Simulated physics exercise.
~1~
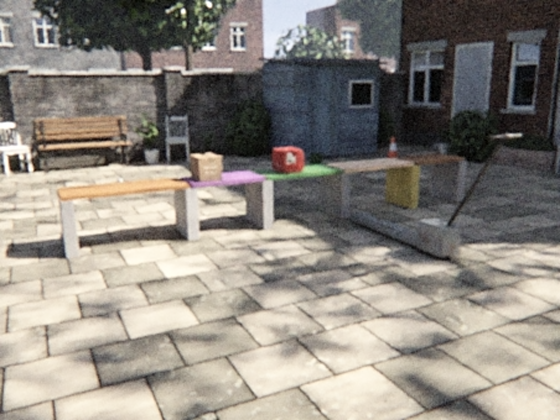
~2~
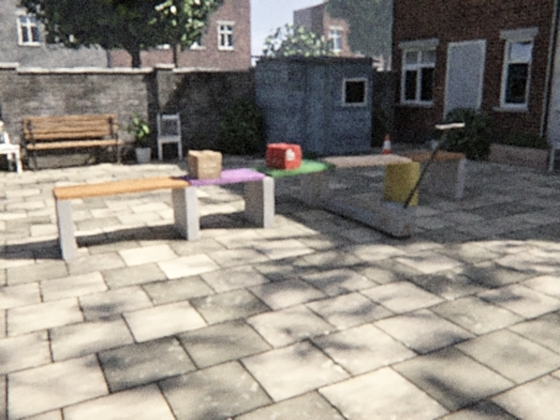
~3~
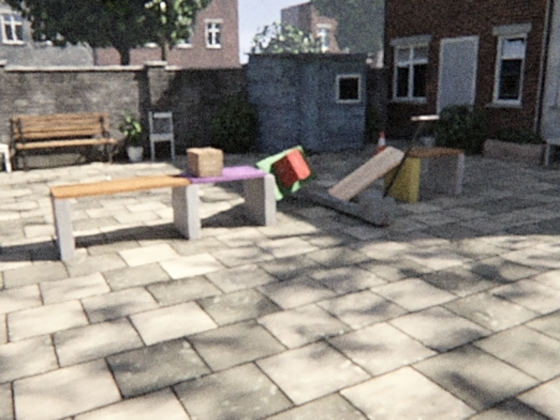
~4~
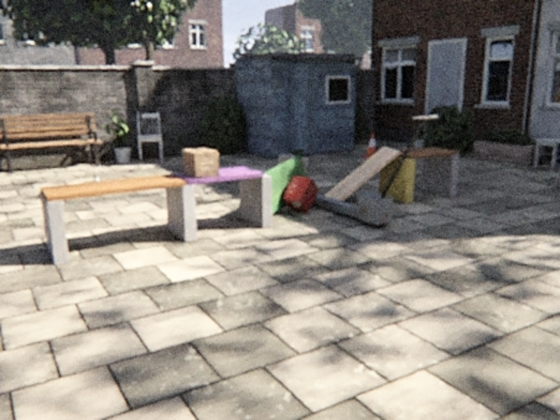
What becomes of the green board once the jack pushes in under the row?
It comes down, tipping over until it rests steeply on its edge beside the purple board's support, with the red box on the ground next to it.
